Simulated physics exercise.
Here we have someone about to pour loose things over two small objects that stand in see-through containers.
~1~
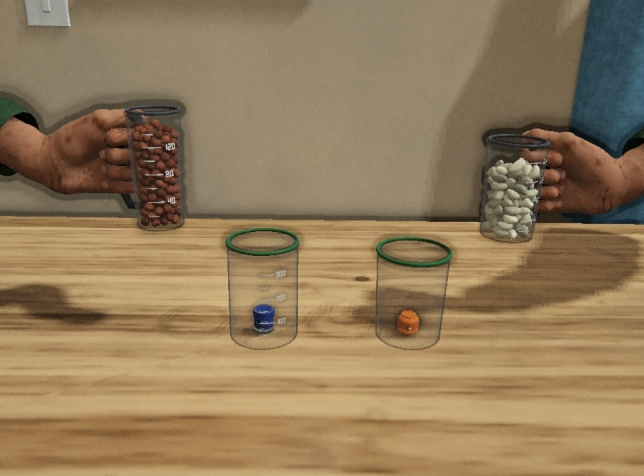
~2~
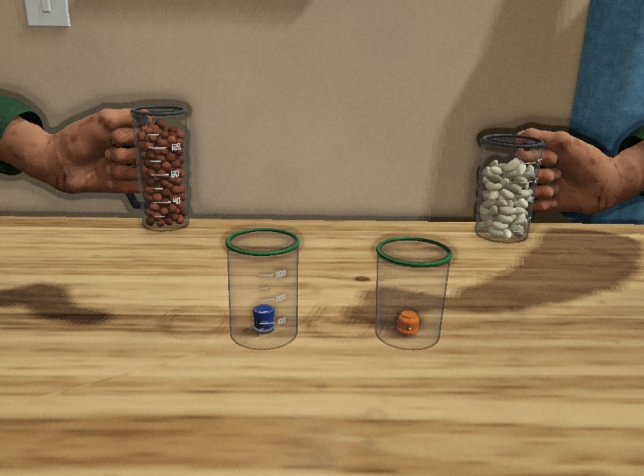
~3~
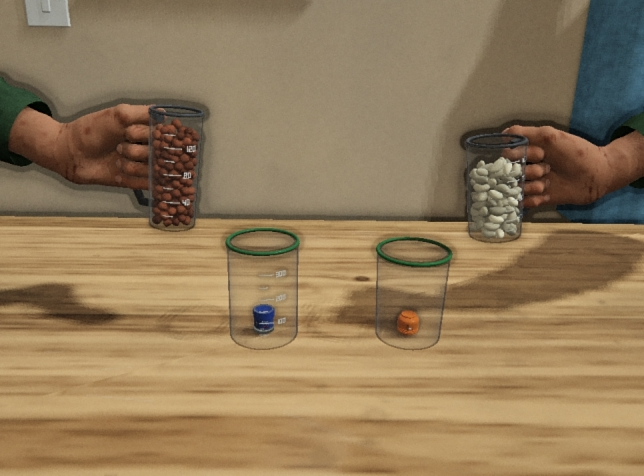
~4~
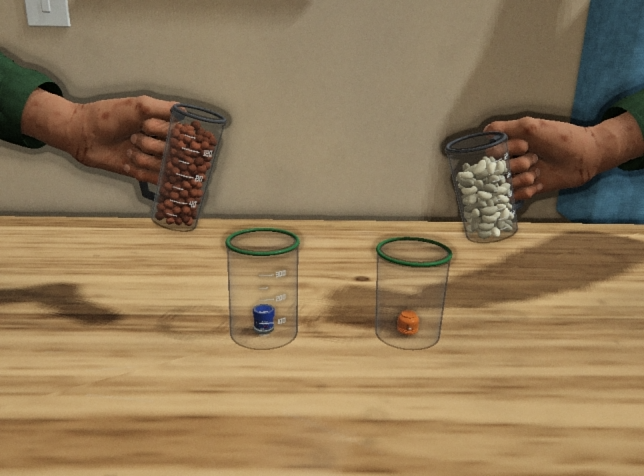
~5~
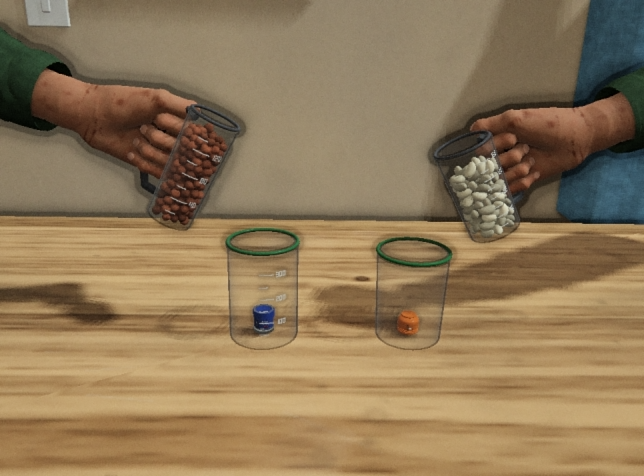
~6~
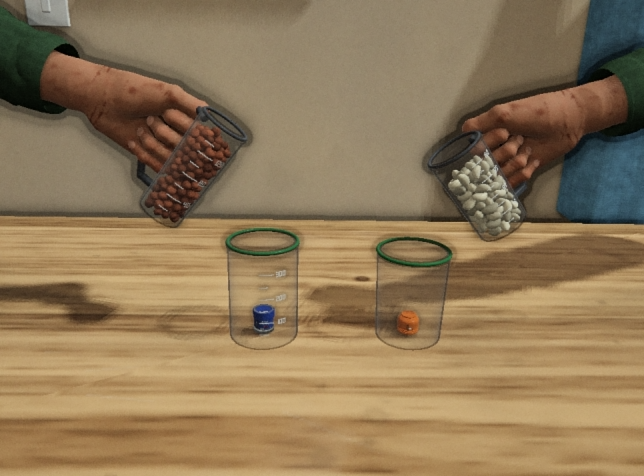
Two hands moving cups of reddish-brown pellets and white beans inward, then tilting them toward two clear containers holding small objects.
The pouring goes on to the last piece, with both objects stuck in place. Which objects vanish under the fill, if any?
The one on the left is out of sight, and the one on the right is out of sight.
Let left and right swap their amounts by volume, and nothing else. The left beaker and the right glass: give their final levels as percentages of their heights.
The left one ends near 45, the right one near 50.
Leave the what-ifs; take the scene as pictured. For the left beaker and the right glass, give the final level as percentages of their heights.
Some 45 left; 50 right.
Then, 0.36 s past the last view, left beaker empty, all of its cupful still in the cup; right glass empty, all of its cupful still in the cup.
Then, 0.75 s past the last view, left beaker nearly empty, nearly all of its cupful still in the cup; right glass nearly empty, nearly all of its cupful still in the cup.
Then, 1.21 s past the last view, left beaker a third full, a stray few of its cupful still in the cup; right glass a third full, none of its cupful still in the cup.
Finally, left beaker half full (surface near (263, 290)), nothing beside it; right glass half full (surface near (411, 293)), nothing beside it; the left thing is covered; the right thing is covered.
